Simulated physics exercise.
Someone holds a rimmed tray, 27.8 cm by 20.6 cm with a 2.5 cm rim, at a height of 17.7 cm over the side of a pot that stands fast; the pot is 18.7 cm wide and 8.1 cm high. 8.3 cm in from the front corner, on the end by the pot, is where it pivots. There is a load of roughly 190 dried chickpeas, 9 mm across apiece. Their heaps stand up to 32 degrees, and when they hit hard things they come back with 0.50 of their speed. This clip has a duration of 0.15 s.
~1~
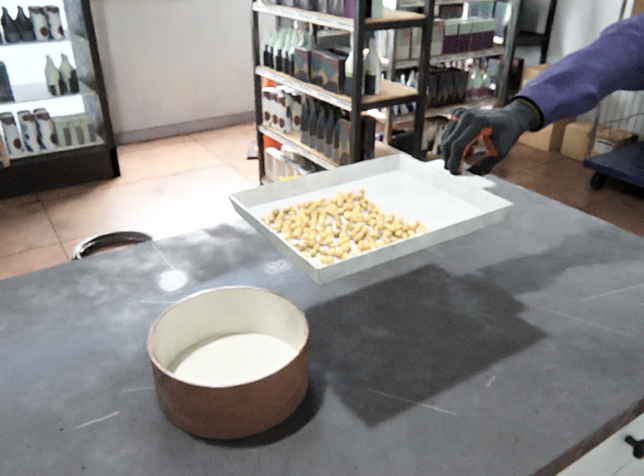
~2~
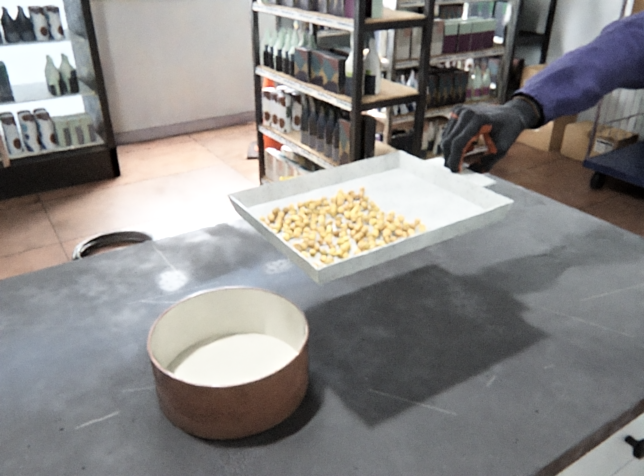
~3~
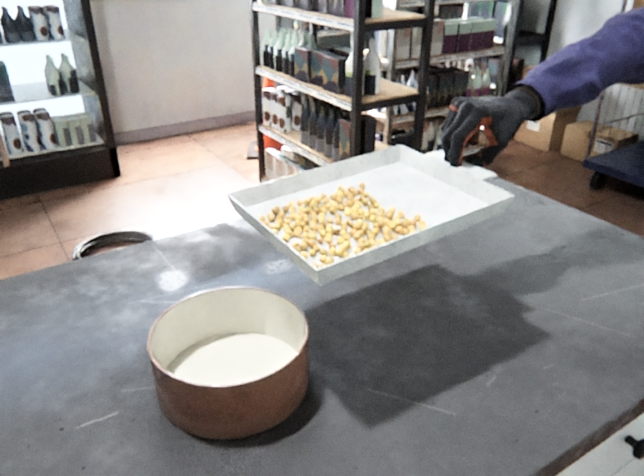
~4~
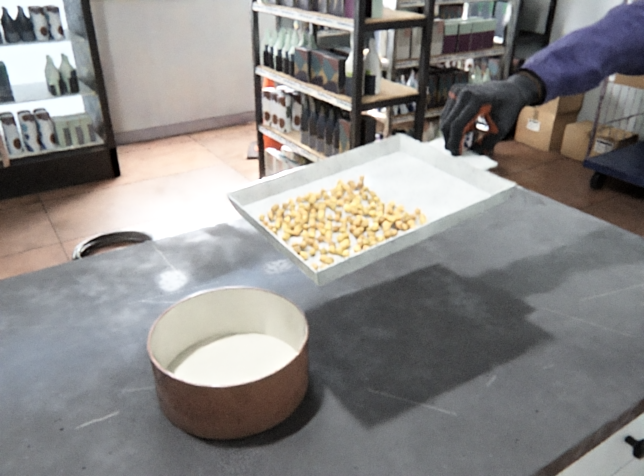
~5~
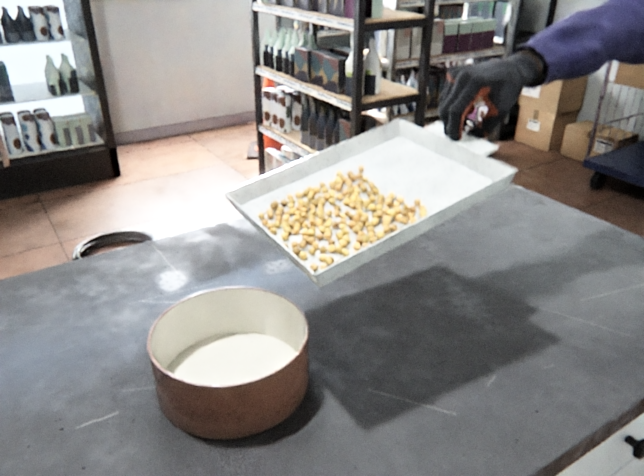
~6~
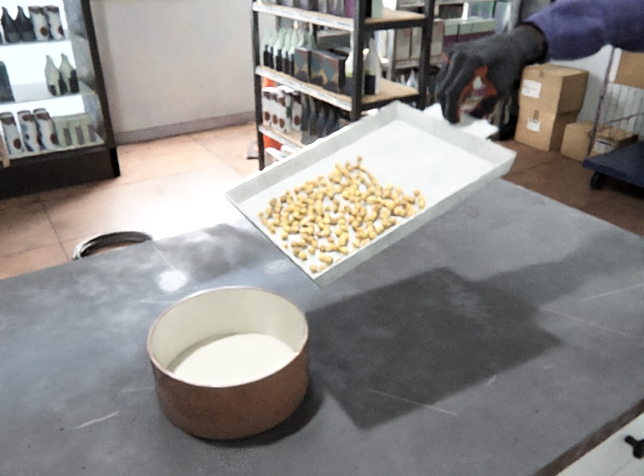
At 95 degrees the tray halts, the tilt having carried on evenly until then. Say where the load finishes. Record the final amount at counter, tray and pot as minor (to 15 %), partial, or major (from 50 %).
Final: Counter partial, tray minor, pot major.
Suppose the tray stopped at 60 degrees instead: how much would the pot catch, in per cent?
About 5 in a hundred would end up in the pot.
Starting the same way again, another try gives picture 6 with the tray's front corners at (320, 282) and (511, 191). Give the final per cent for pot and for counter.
You'd end with pot at 0 and counter at 100.
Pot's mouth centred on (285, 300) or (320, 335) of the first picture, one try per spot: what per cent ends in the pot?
Near 15 and 60 percent, one try each.
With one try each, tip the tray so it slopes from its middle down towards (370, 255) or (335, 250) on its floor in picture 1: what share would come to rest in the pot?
Some 10 and 30 per cent.
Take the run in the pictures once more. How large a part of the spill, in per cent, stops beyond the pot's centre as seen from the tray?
Estimate: Roughly 50 per cent of the pieces.
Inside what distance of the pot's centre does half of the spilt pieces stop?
Distance: Roughly 16 cm.
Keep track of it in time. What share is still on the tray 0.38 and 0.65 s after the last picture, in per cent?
In turn: 100, 15.
Then, 0.23 s after the last picture, tilt 57 degrees; the tray holds 100 %, the pot 0 %.
Then, 0.38 s after the last picture, tilt 84 degrees; the tray holds 100 %, the pot 0 %.
Then, 0.65 s after the last picture, tilt 95 degrees; the tray holds 15 %, the pot 55 %.
In the end, counter 30 %, tray 0 %, pot 70 %.
